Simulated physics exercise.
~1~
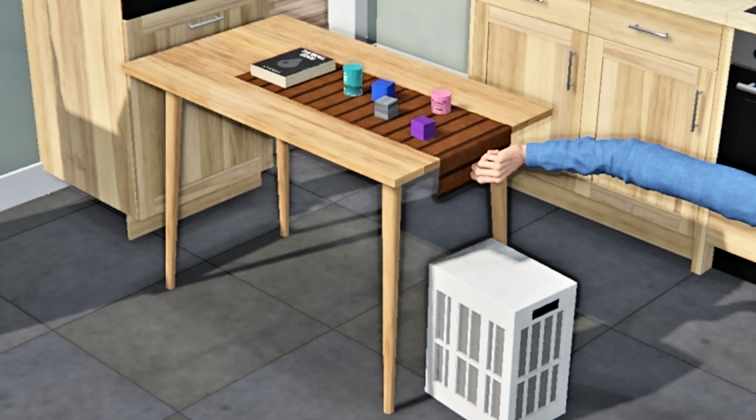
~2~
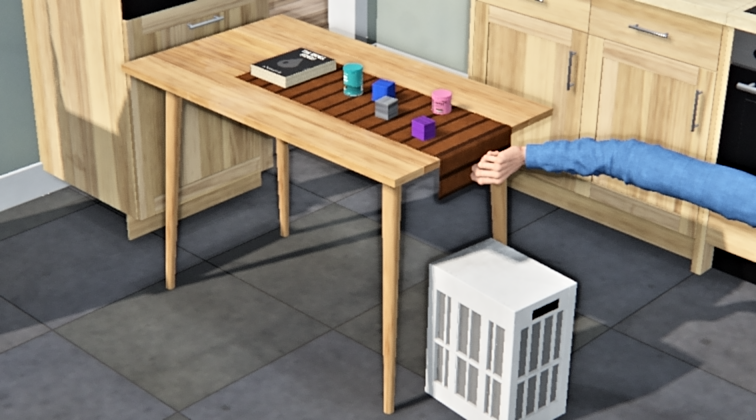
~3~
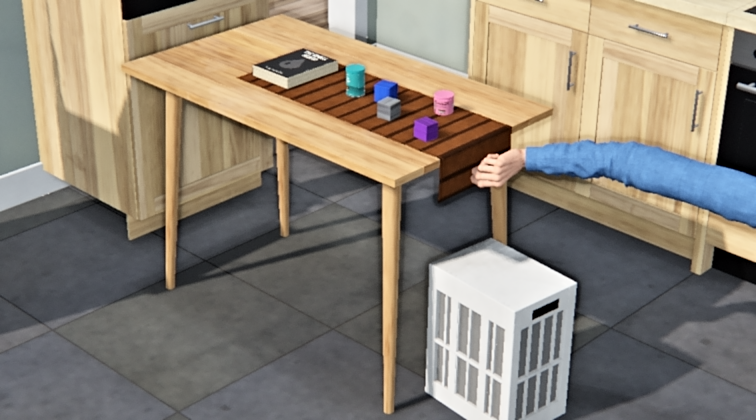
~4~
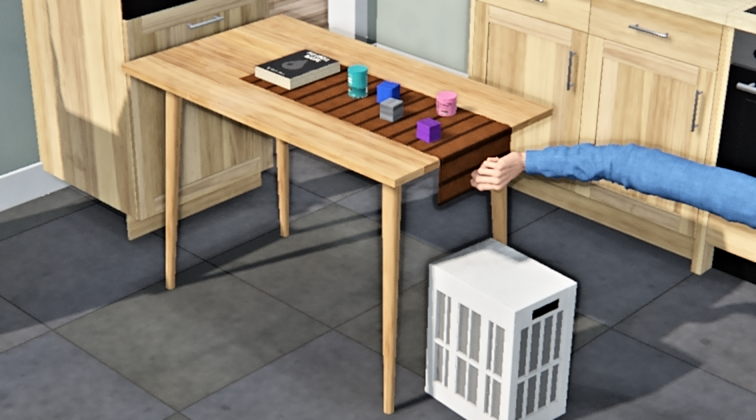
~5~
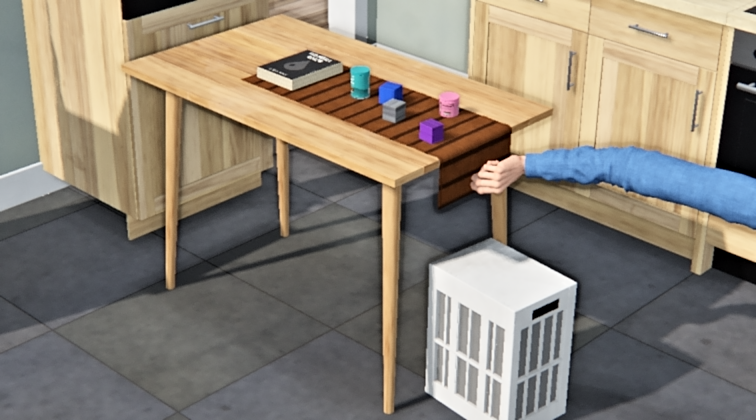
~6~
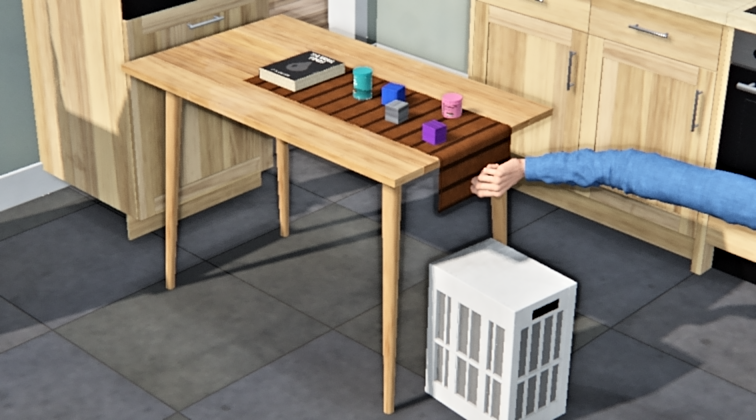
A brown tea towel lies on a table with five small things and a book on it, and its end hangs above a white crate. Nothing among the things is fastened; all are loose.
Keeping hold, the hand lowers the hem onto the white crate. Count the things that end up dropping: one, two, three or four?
The drop will claim two items.
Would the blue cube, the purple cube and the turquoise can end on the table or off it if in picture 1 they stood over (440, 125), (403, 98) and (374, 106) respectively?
Blue cube lost, purple cube safe, turquoise can safe.
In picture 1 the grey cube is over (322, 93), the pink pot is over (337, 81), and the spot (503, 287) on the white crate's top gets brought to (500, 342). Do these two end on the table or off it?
Grey cube stays, pink pot stays.
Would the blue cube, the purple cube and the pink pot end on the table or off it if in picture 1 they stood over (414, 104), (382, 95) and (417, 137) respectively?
Blue cube - stays aboard, purple cube - stays aboard, pink pot - leaves the top.
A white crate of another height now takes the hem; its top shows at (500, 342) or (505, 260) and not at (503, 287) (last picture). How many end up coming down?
Count: 4, then 1.
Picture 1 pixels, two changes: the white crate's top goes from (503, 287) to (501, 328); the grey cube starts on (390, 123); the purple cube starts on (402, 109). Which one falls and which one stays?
Grey cube is gone, purple cube is gone.
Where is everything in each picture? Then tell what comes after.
In the first frame, hem (438, 199); purple cube (424, 120); pink pot (442, 93); grey cube (387, 100); blue cube (384, 83); turquoise can (353, 66); top of the crate (503, 287).
In the second frame, hem (439, 200); purple cube (424, 120).
In the third frame, hem (438, 203); pink pot (444, 94).
In the fourth frame, hem (438, 206); grey cube (392, 102); top of the crate (503, 287).
In the fifth frame, hem (438, 210); blue cube (391, 86).
In the sixth frame, hem (438, 213); purple cube (435, 124); pink pot (453, 97); grey cube (397, 104); blue cube (394, 87); turquoise can (363, 70).
Early on, hem near (474, 232); purple cube gone.
Midway, hem on the crate; purple cube and pink pot gone.
Finally, hem on the crate; purple cube and pink pot gone. It carries off two.
